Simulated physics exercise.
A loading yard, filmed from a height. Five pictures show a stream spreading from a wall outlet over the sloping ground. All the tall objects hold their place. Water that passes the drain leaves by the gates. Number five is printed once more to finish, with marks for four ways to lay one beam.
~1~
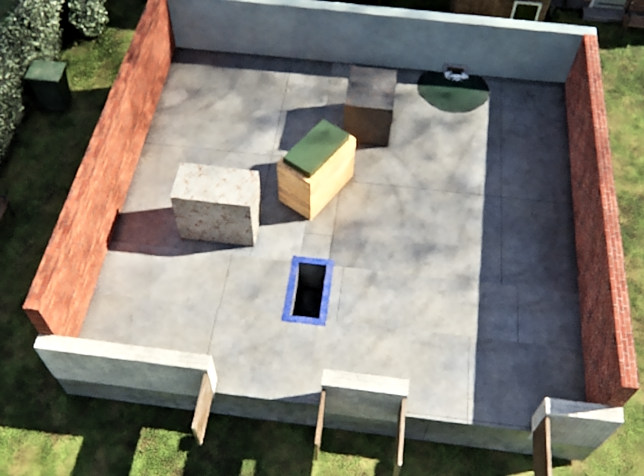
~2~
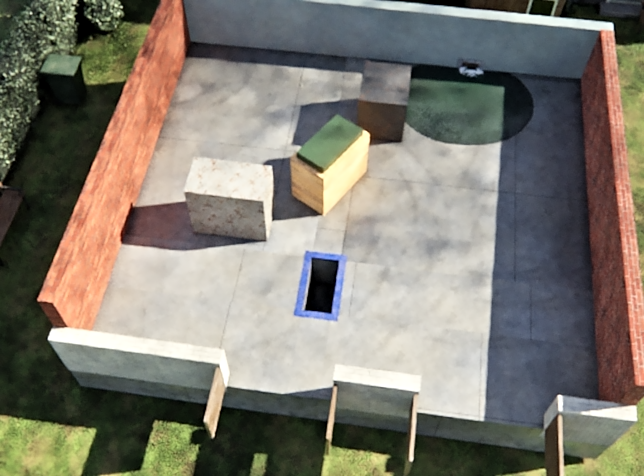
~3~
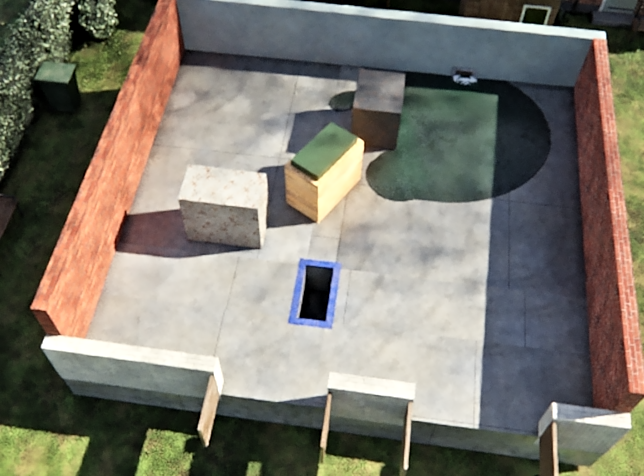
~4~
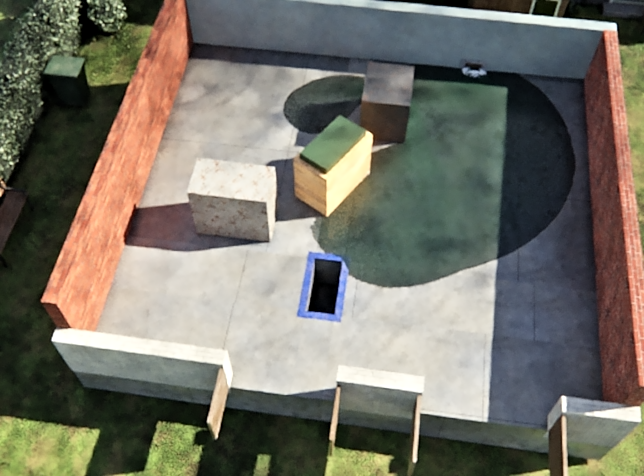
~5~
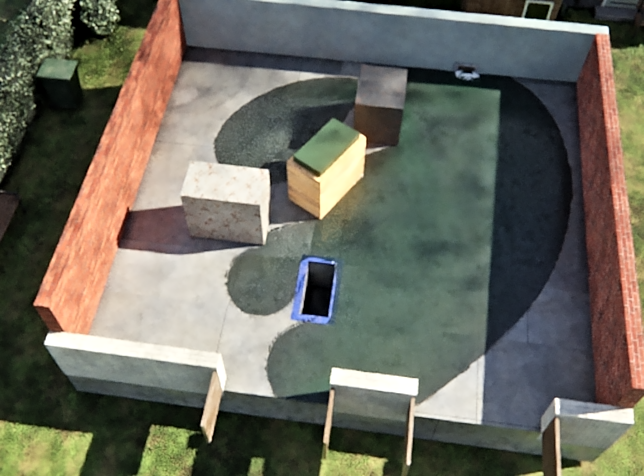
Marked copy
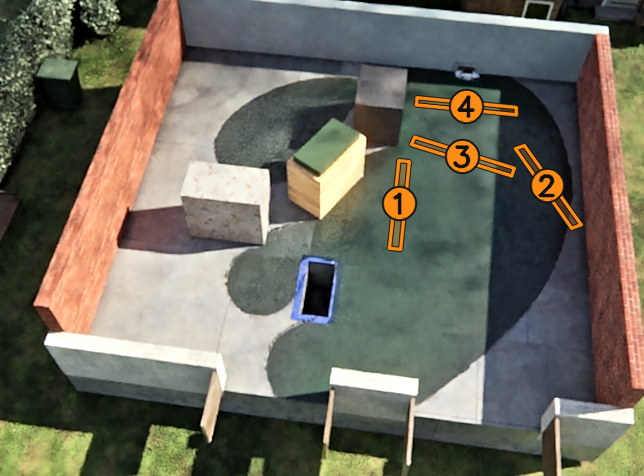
A walled yard with blocks and crates stood still while a dark green wet patch spread from the outfall at the far wall, slipped around the blocks, and reached the blue-edged drain, which took in water.
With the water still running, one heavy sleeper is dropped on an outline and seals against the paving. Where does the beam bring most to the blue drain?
2.
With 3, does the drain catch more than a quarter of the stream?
No.
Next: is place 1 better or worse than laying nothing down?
Place 1 is worse.
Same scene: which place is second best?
Place 3.
On the marked copy, 1 from (395, 248) to (404, 161); 2 from (520, 147) to (576, 226); 3 from (413, 140) to (512, 172); 4 from (416, 101) to (516, 111).
If 1 is chosen, about 9 % of the stream goes into the blue drain, about 85 % out by the gates.
If 2 is chosen, about 25 % of the stream goes into the blue drain, about 68 % out by the gates.
If 3 is chosen, about 12 % of the stream goes into the blue drain, about 81 % out by the gates.
If 4 is chosen, about 5 % of the stream goes into the blue drain, about 92 % out by the gates.
